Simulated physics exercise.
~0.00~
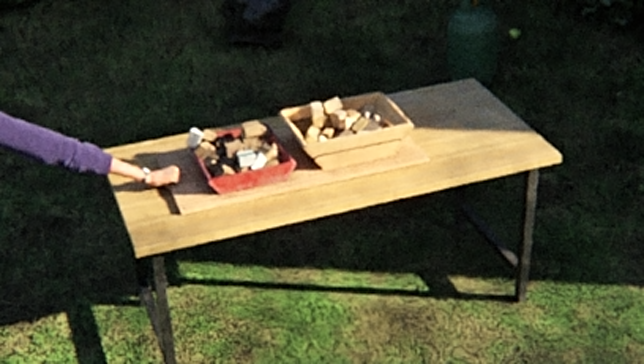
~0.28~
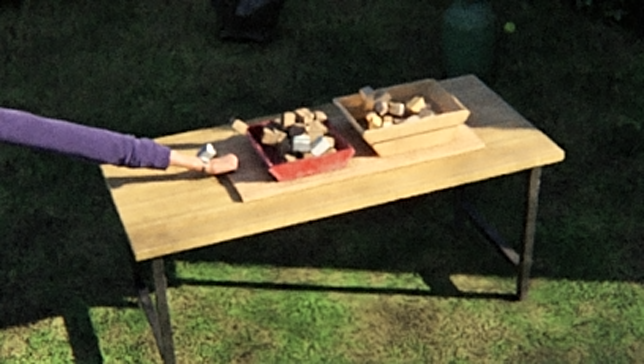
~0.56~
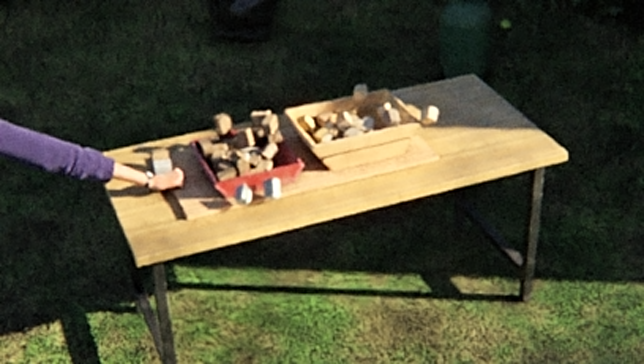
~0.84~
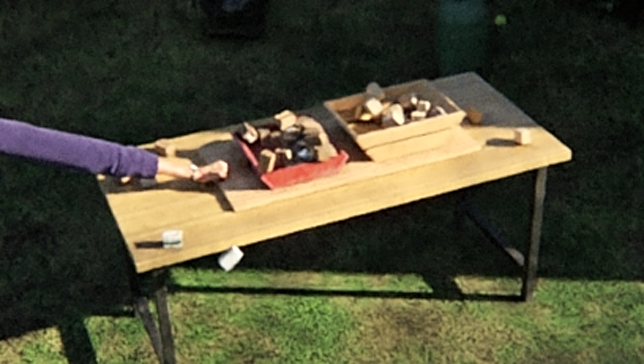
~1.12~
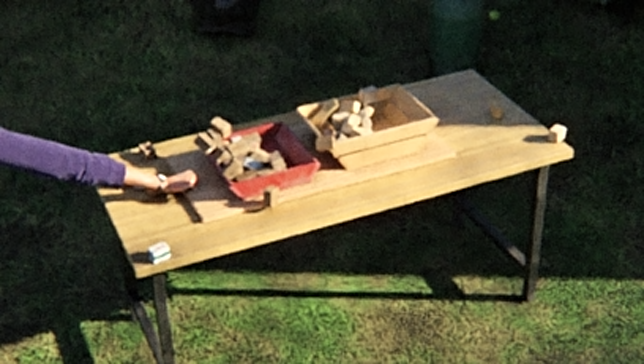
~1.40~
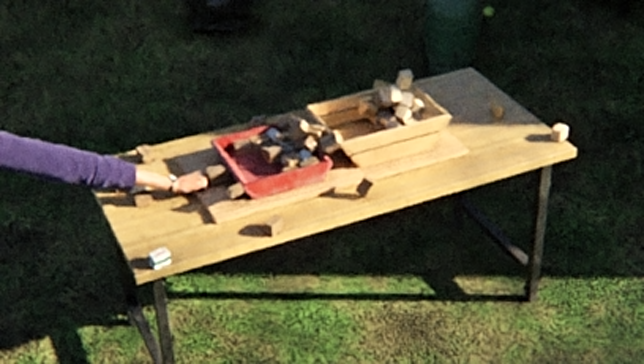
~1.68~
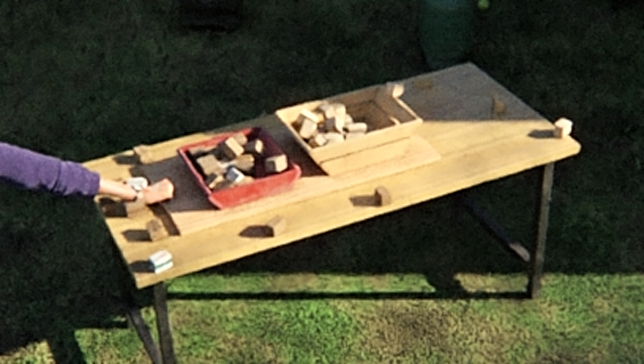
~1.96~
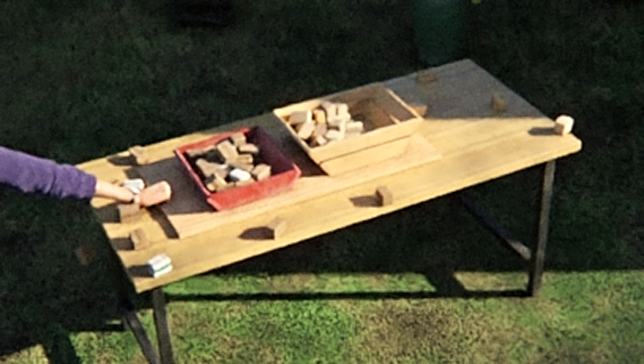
A hand shakes a board holding two tubs of blocks, scattering several across the table.
